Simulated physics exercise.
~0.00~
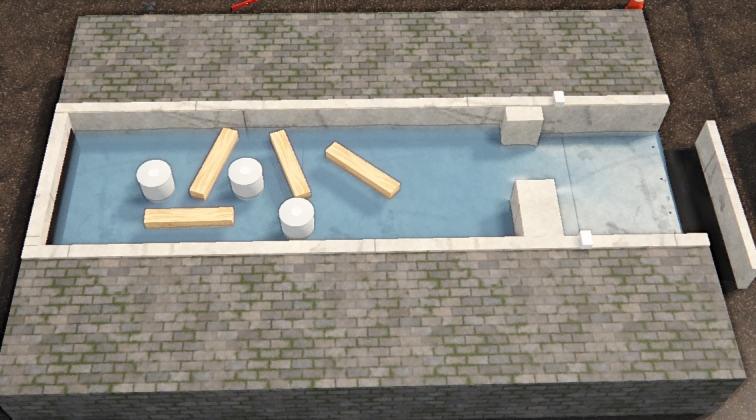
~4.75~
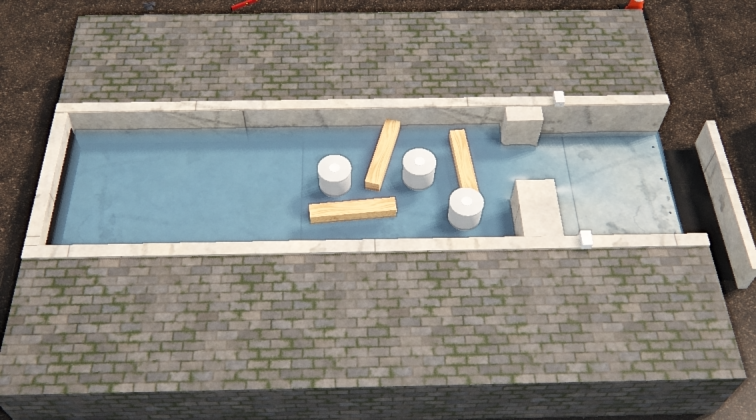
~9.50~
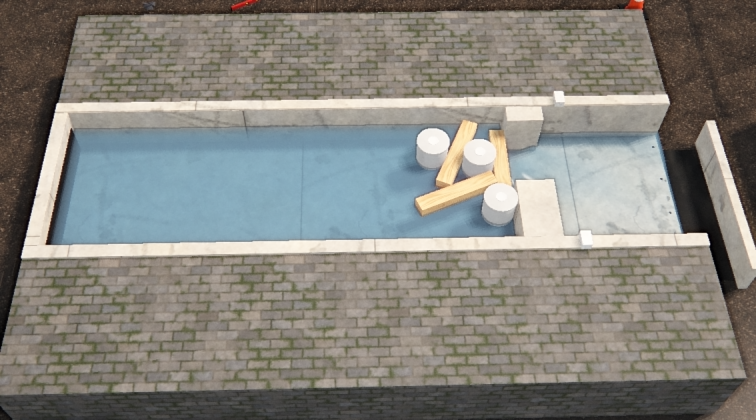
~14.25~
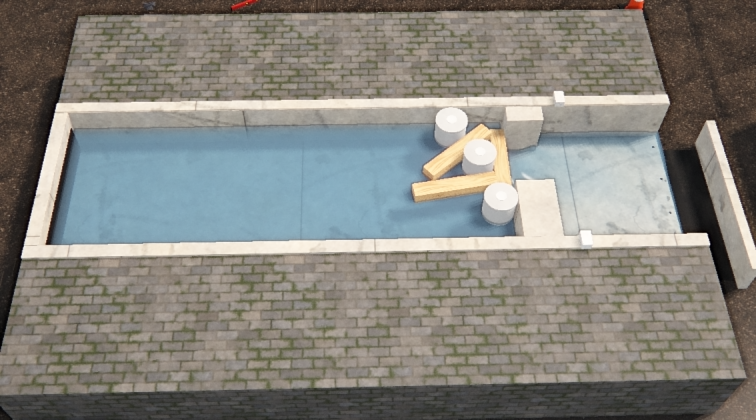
In a blue channel, white tubs and wooden beams drift right and jam at a gap.
